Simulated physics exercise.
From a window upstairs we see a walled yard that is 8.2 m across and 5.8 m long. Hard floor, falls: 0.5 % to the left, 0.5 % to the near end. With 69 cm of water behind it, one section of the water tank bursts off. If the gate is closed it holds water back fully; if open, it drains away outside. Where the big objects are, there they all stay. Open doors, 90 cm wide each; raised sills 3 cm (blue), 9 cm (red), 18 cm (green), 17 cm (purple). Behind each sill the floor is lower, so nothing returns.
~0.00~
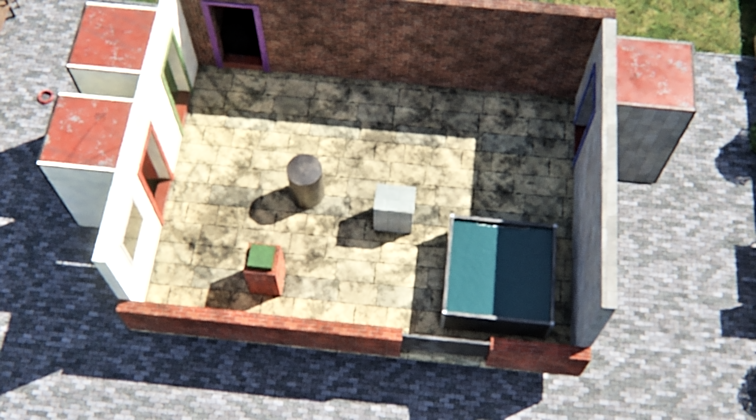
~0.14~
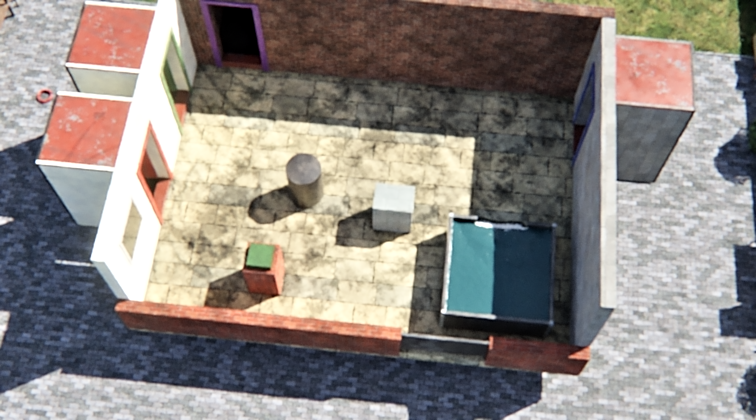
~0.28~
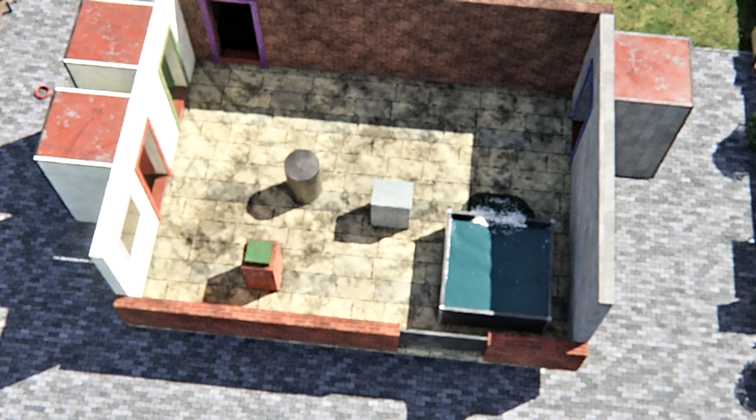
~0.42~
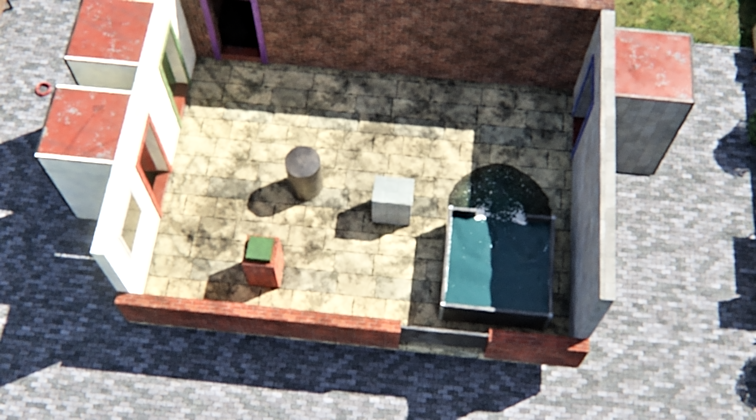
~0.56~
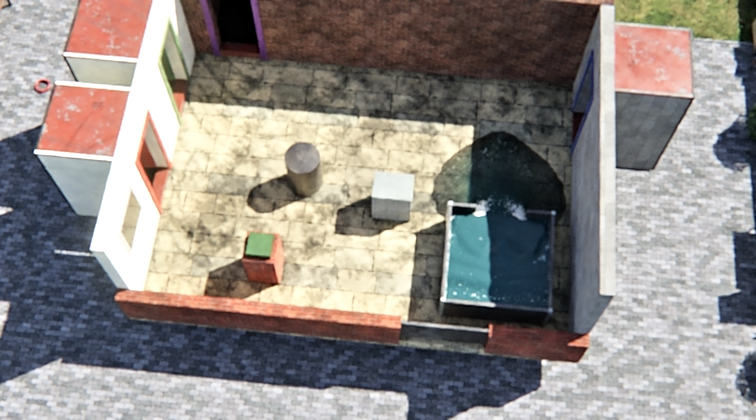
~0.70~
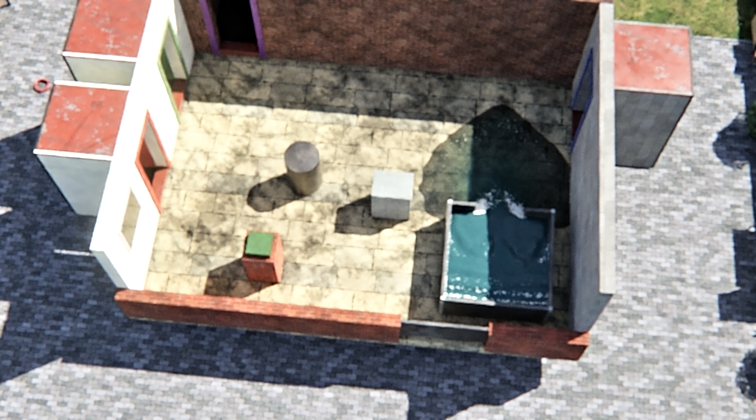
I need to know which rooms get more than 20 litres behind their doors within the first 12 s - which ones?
At the end, blue door: The inflow ends up higher than the cap. Red door: The inflow ends up lower than the cap. Green door: The inflow ends up lower than the cap. Purple door: The inflow ends up lower than the cap.
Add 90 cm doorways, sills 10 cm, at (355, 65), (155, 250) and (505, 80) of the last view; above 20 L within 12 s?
Taking them in order, the first gets too little, the second too little and the third enough.
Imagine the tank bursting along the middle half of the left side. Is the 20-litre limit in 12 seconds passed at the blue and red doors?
Versus the limit - blue: Within, red: Exceeded.
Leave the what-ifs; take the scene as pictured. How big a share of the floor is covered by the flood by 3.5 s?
Some 40 per cent of the floor is wet.
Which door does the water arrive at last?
Last: Red.
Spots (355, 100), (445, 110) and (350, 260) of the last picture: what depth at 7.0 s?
Approximately 5, 9 and 0 centimetres, going through them in turn.
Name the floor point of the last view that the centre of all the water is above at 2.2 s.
Roughly (492, 205).
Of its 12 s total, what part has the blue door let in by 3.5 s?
I'd put it at about 30 per cent by that point.
After 1.4 s water covers 25 % of the floor and is deepest (36 cm) near (496, 214); blue door 11 cm at the sill, 2 L in, red door not reached, green door not reached, purple door not reached.
After 2.2 s water covers 30 % of the floor and is deepest (35 cm) near (571, 104); blue door 10 cm at the sill, 28 L in, red door not reached, green door not reached, purple door not reached.
After 3.5 s water covers 40 % of the floor and is deepest (21 cm) near (496, 214); blue door 16 cm at the sill, 103 L in, red door not reached, green door not reached, purple door 3 cm at the sill, 0 L in.
After 7.0 s water covers 65 % of the floor and is deepest (14 cm) near (183, 108); blue door 10 cm at the sill, 272 L in, red door 10 cm at the sill, 0 L in, green door 14 cm at the sill, 0 L in, purple door 7 cm at the sill, 0 L in.
After 12.0 s water covers 95 % of the floor and is deepest (12 cm) near (141, 302); blue door 5 cm at the sill, 345 L in, red door 6 cm at the sill, 1 L in, green door 8 cm at the sill, 0 L in, purple door 7 cm at the sill, 0 L in.
